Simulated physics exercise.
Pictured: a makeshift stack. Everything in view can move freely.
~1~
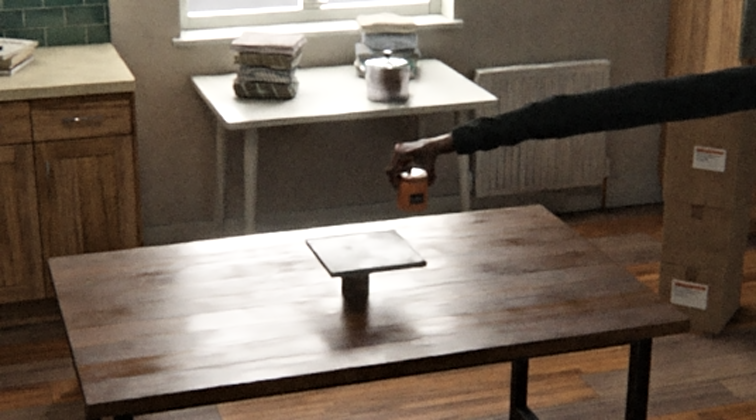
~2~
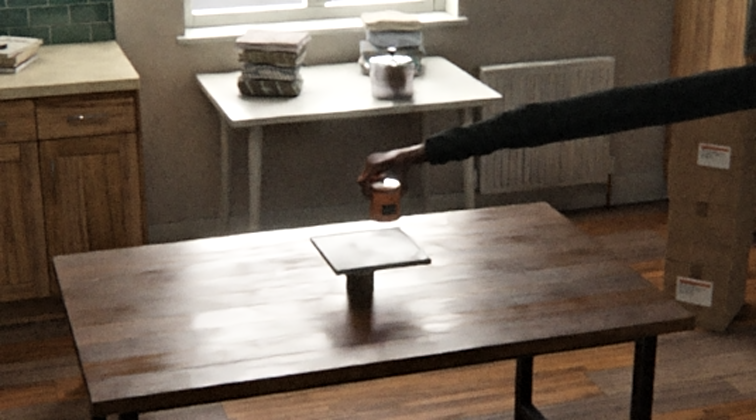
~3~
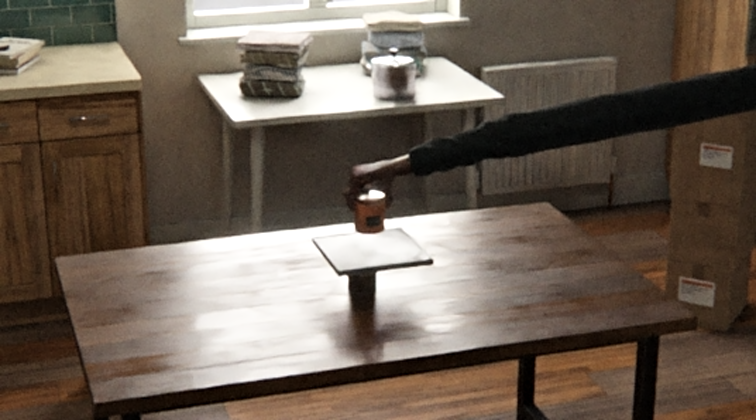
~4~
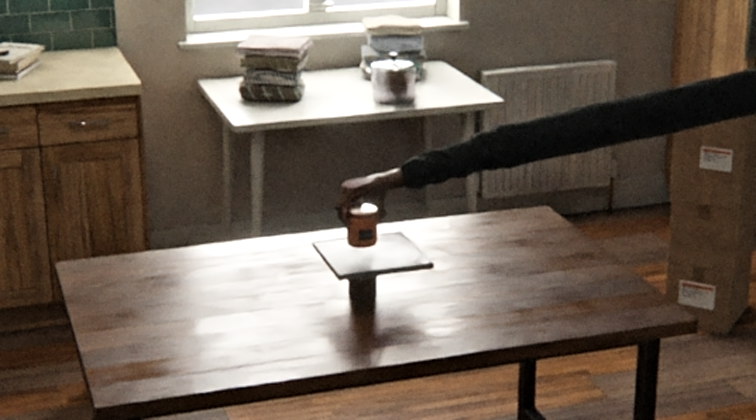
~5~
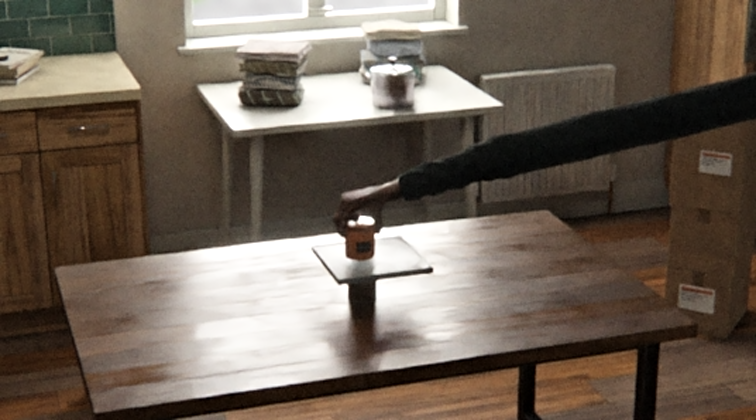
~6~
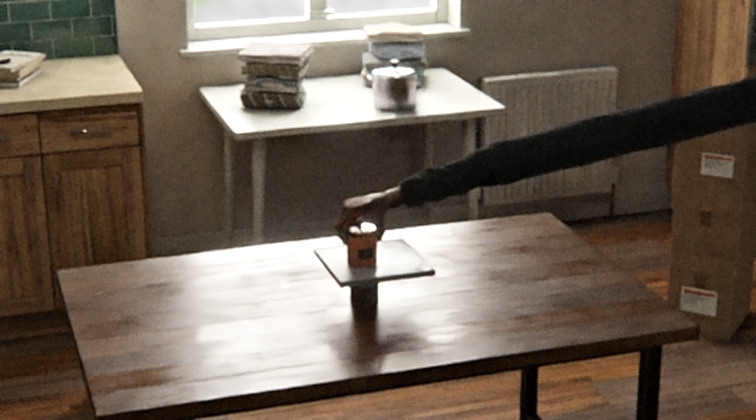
In a kitchen, a hand lowers an orange jar leftward onto a small raised board.
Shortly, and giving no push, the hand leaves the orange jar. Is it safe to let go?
It is going to be fine.
Then, 0.30 s past the last view, nothing moves.
Then, 0.70 s past the last view, orange jar resting near (362, 246).
Finally, all 3 still in place. Final places as the last picture's camera would see them, orange jar near (362, 246). The stack holds.
